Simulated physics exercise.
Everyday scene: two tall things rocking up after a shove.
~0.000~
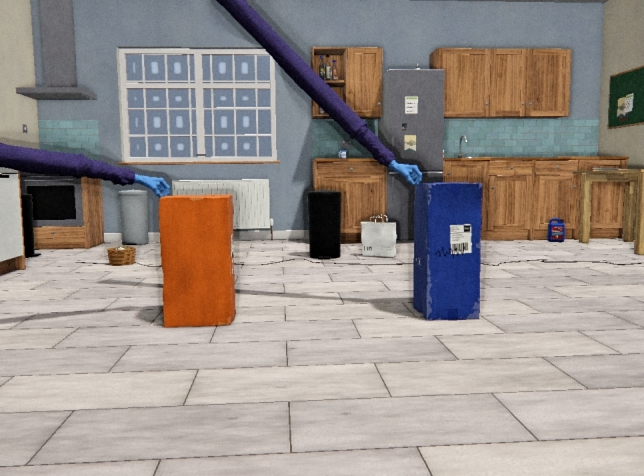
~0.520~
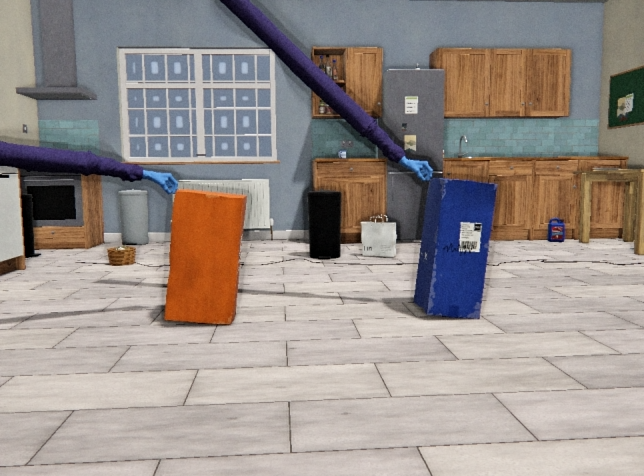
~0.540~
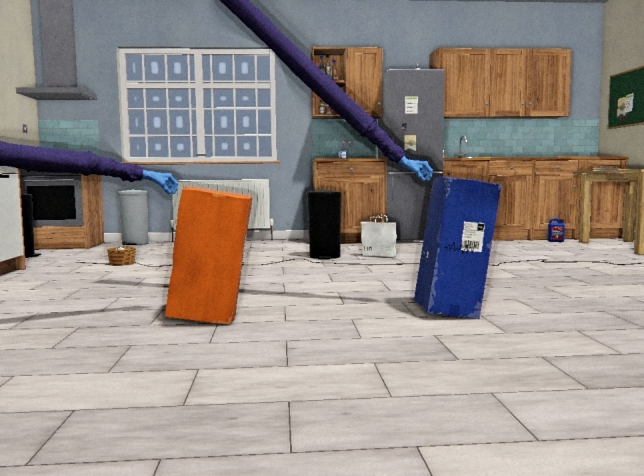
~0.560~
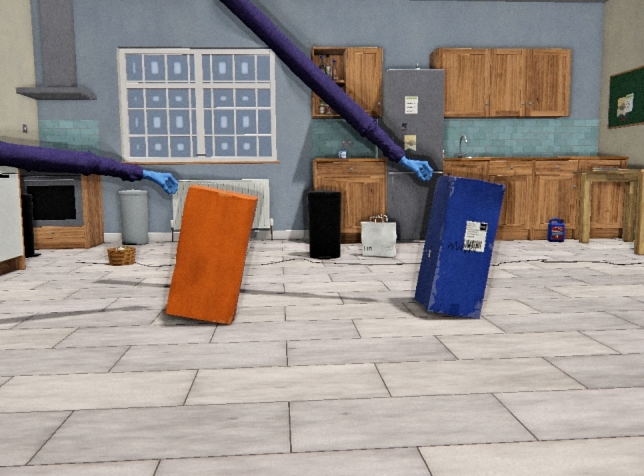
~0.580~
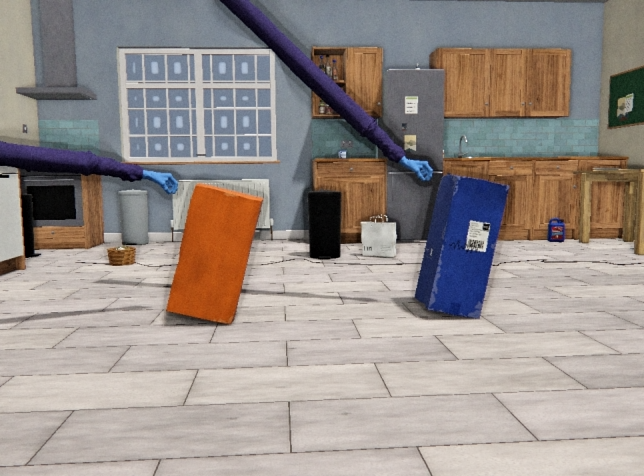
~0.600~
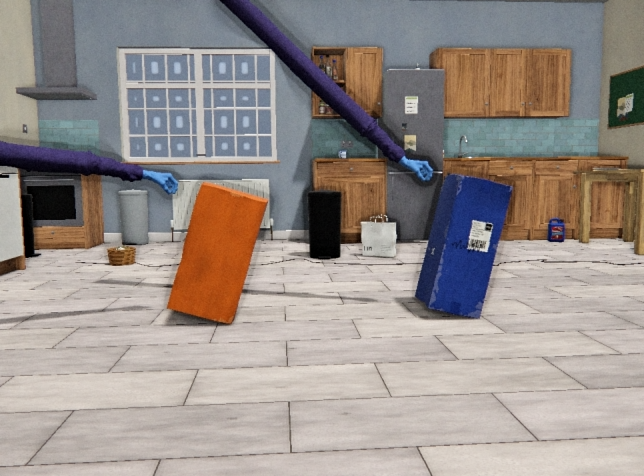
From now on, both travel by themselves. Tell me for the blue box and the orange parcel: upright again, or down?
Outcome: Blue box: Fallen, orange parcel: Fallen.
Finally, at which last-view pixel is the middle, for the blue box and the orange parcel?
The first ends near (536, 285), the second near (298, 287).
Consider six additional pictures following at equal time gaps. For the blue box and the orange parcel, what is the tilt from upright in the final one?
Roughly 20° and 30°.
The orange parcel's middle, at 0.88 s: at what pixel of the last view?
It ends up somewhere around (259, 255).
Around 0.88 s, blue box 32° off upright near (484, 244); orange parcel 50° off upright near (259, 255).
Finally (1.7 s), the blue box falls over, near (536, 285); the orange parcel falls over, near (299, 287).
